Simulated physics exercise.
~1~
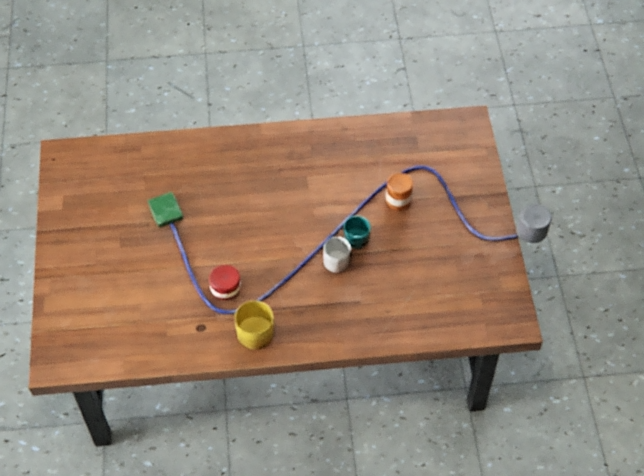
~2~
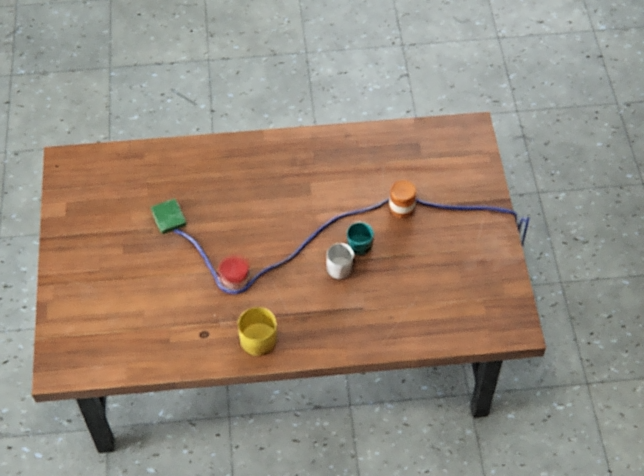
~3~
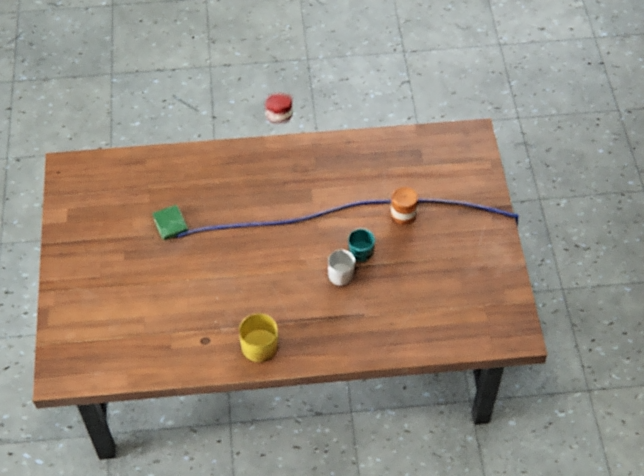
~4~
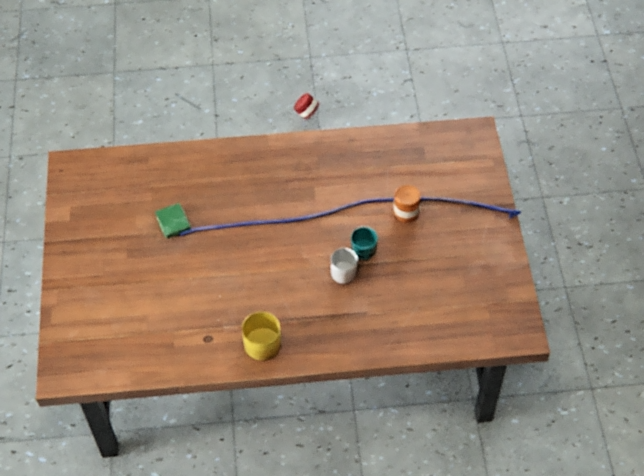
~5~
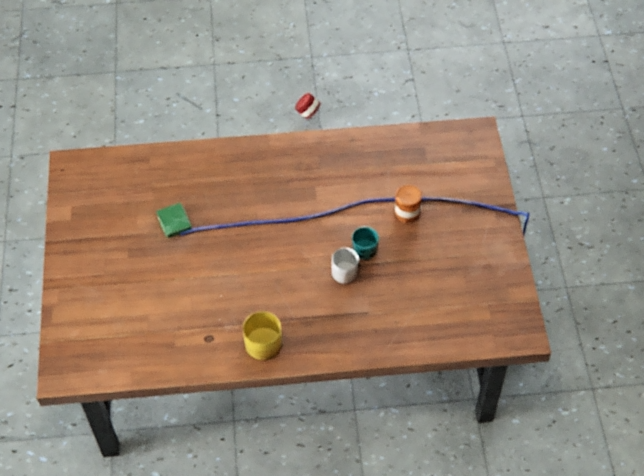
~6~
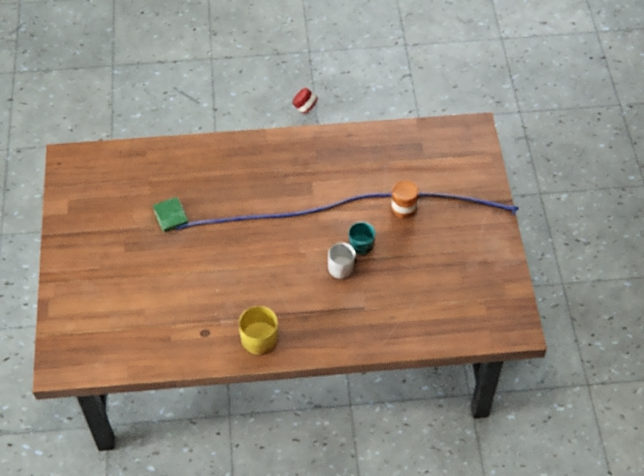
Grey speaker dropping off the table's right edge, its blue cable pulling taut and sweeping the red canister off the far side.
